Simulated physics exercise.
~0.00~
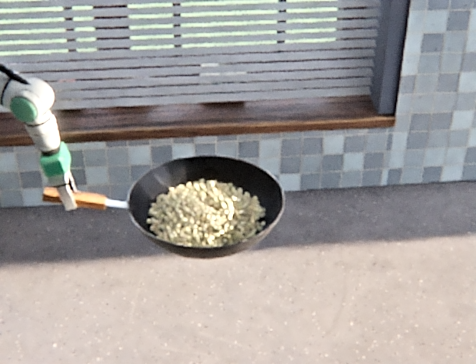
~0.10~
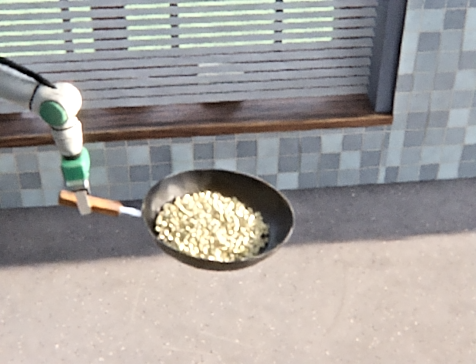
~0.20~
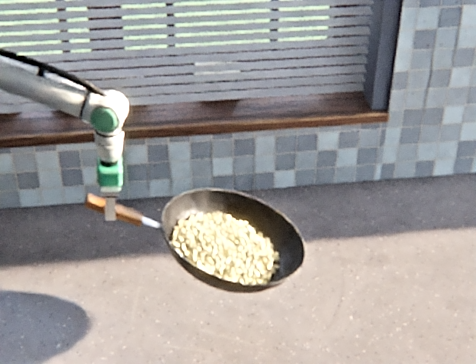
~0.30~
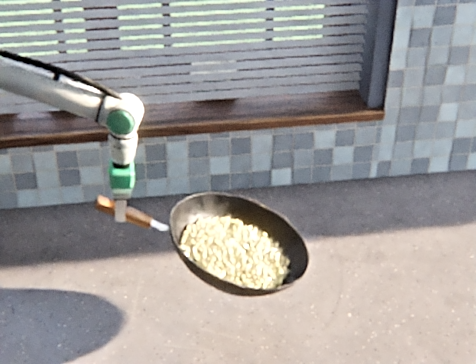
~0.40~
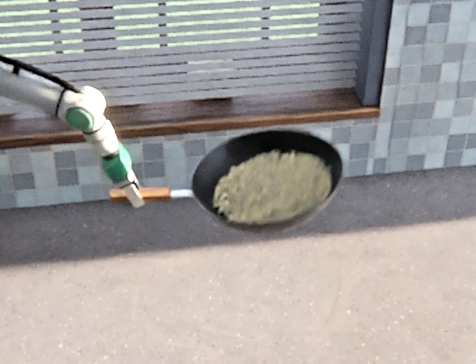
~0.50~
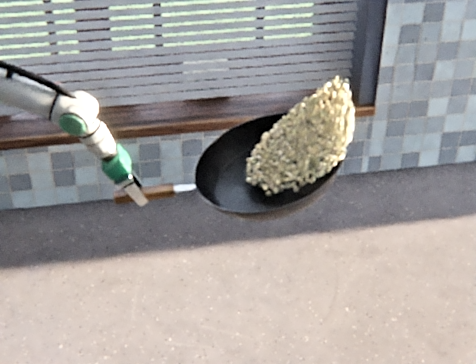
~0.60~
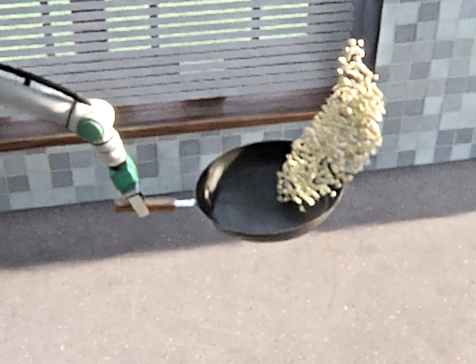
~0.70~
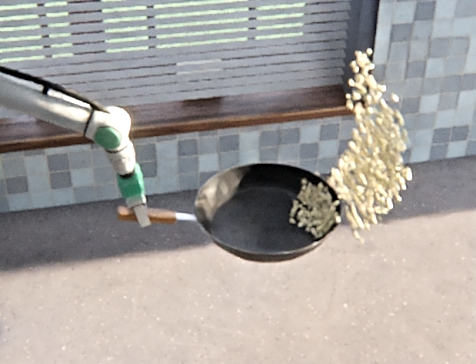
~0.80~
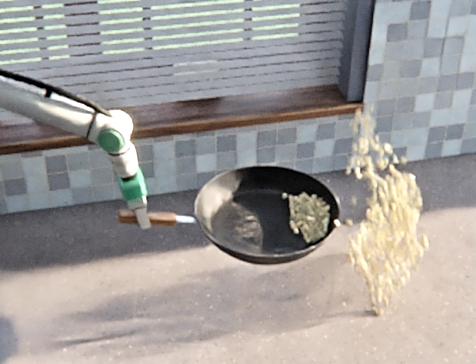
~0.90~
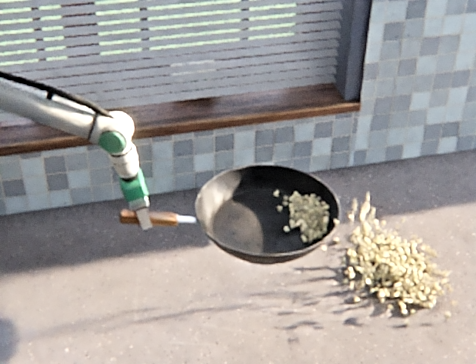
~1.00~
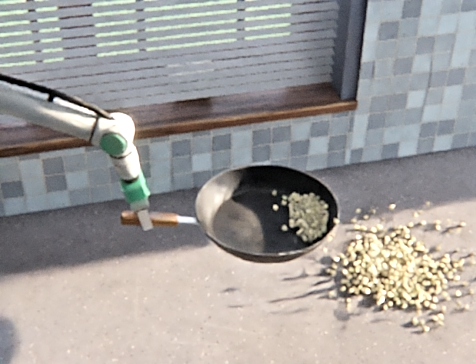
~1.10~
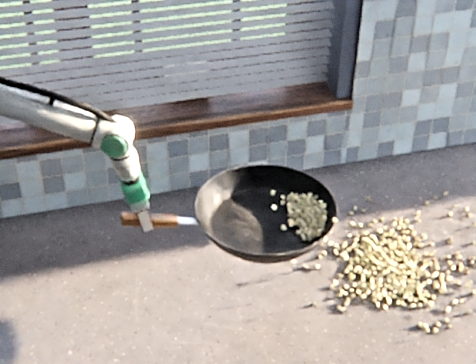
A white and green robot arm at the left grips the orange-brown handle of a black frying pan heaped with pale dried beans, seen from above over a grey surface, with a slatted window and blue-grey tiles behind. The arm moves the pan down and to the right, tilting it, then swings it upward and further right. The beans slide up the far side and fly over the right rim as the pan drops and levels. Most land in a scattered pile on the surface at the right, while a small heap stays in the still pan.
